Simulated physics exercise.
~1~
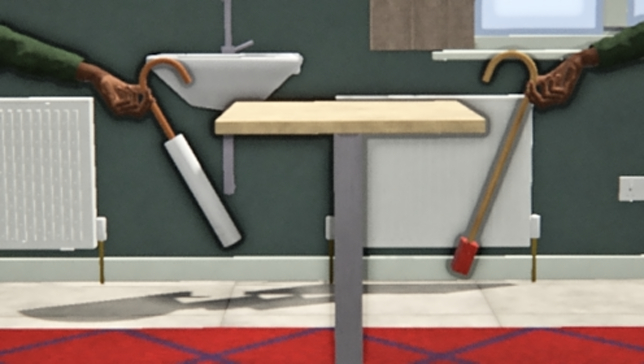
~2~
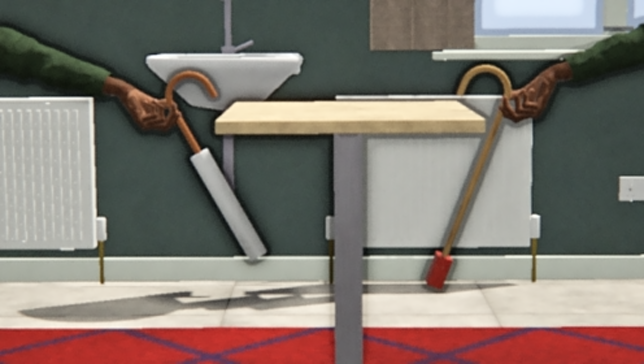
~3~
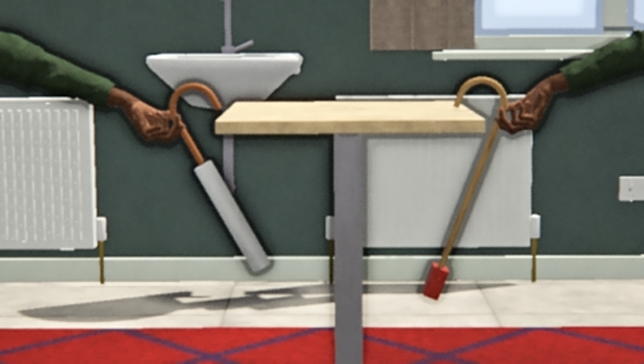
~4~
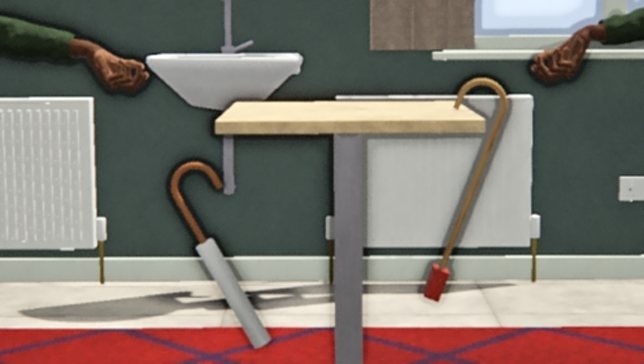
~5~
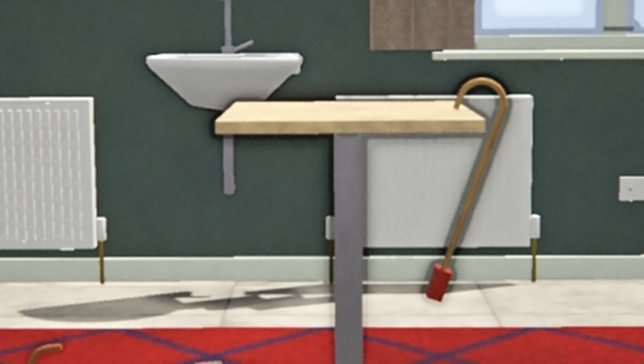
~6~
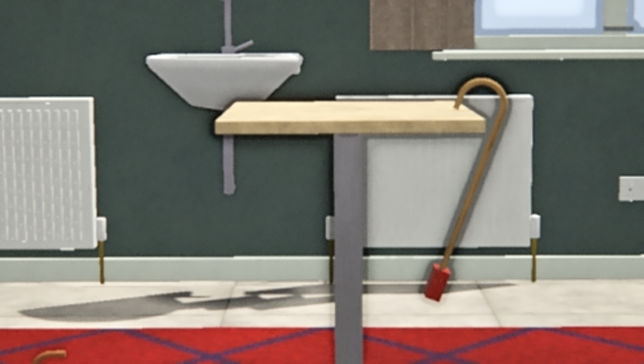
Two hooked handles, one on a closed white umbrella at left and one on a stick with a red end at right, are held by two hands beside a pale wooden table top, seen side-on in a green-walled room. A basin, radiators and a red patterned rug lie around it. The hands move both inward and down until the hooks come to the table's ends. Then the fingers open and the hands draw back. The umbrella drops, tipping over to the lower left until only a bit of its handle shows, while the red-ended stick stays hanging from the right edge.
